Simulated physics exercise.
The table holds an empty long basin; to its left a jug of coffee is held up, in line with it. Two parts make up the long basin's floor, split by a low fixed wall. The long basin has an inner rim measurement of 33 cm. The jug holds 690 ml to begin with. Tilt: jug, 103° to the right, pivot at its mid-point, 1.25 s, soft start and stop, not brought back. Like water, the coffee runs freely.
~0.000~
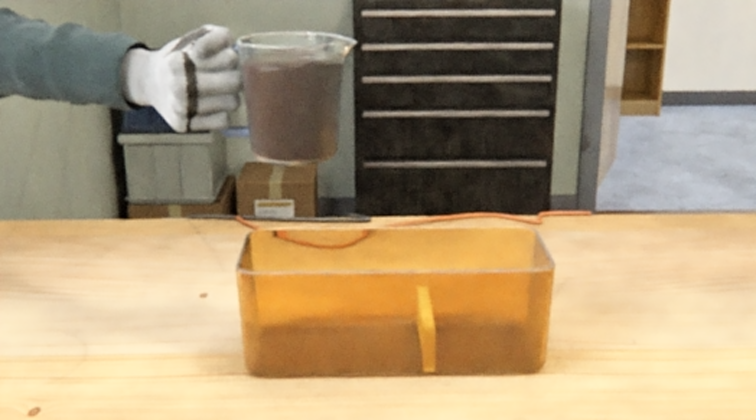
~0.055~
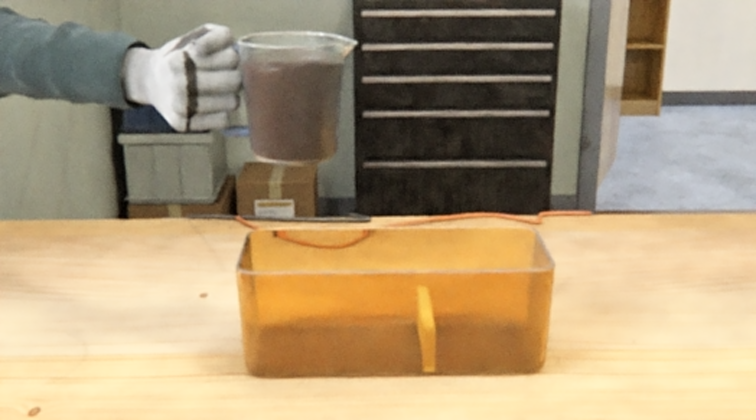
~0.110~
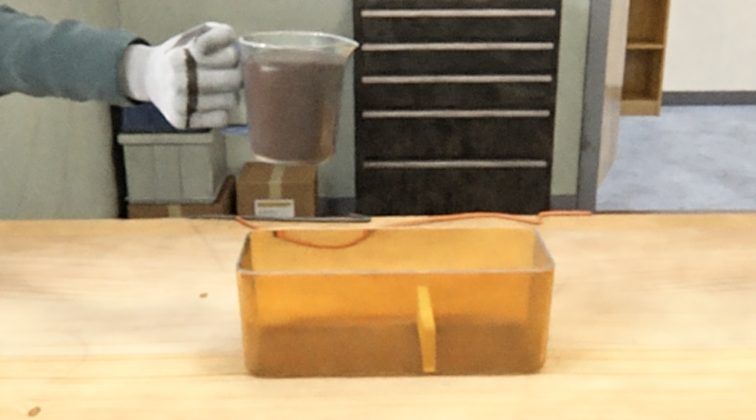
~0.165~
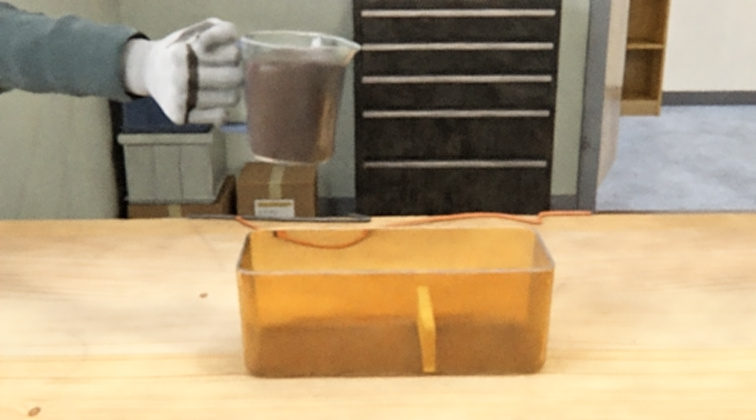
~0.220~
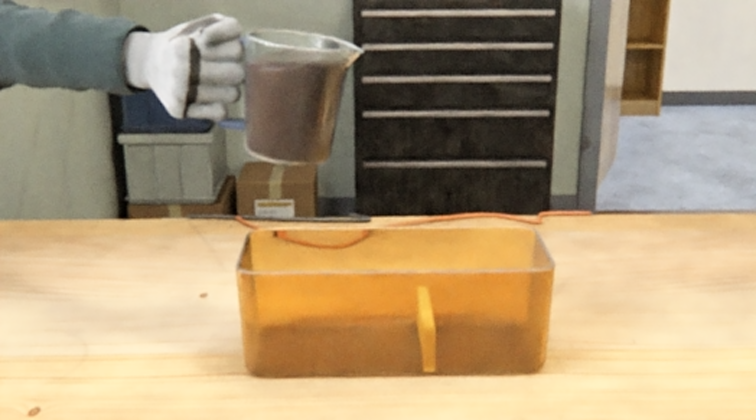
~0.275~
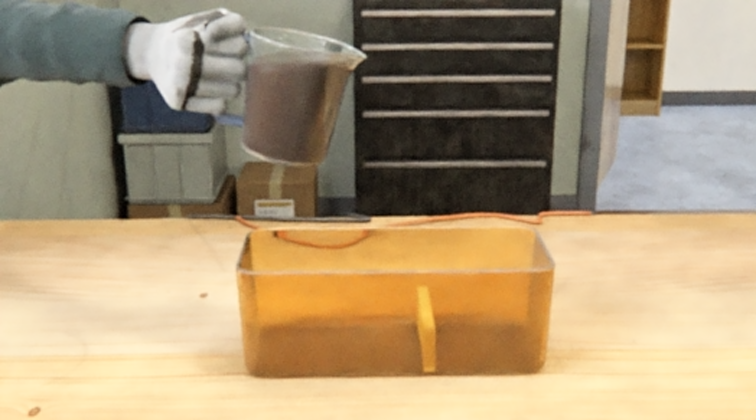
To begin with, a gloved hand holds a clear jug of dark coffee upright, above the left part of a translucent orange basin on a wooden table. The hand then slowly tilts the jug slightly to the right, its spout dipping a little while the coffee stays inside.
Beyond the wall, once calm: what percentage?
71 out of 100.
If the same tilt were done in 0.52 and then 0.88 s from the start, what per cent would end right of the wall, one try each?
In order, 55 and 65 per cent.
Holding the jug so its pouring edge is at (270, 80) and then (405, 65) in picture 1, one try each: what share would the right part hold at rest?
In turn about 5 and 95 per cent.
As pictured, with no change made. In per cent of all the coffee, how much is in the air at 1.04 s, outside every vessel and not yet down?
22 in a hundred, give or take.
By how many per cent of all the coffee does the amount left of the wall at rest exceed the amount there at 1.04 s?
Some 24 per cent.
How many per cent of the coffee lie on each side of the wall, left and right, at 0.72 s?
About 1 % left, 3 % right.
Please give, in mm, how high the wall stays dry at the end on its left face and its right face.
On the left it's about 40 mm; on the right, about 14 mm.
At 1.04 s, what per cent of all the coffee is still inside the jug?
Roughly 28 percent remains.
By 0.72 s the tilt is 63° and 80 per cent is still to pour, 1 is left of the wall and 3 right of it.
By 1.04 s the tilt is 96° and 28 per cent is still to pour, 4 is left of the wall and 46 right of it.
By 1.38 s the tilt is 103° and 2 per cent is still to pour, 24 is left of the wall and 71 right of it.
By 1.75 s the tilt is 103° and 0 per cent is still to pour, 28 is left of the wall and 71 right of it.
At rest 28 per cent lies left of the wall, 71 right of it and 1 outside.
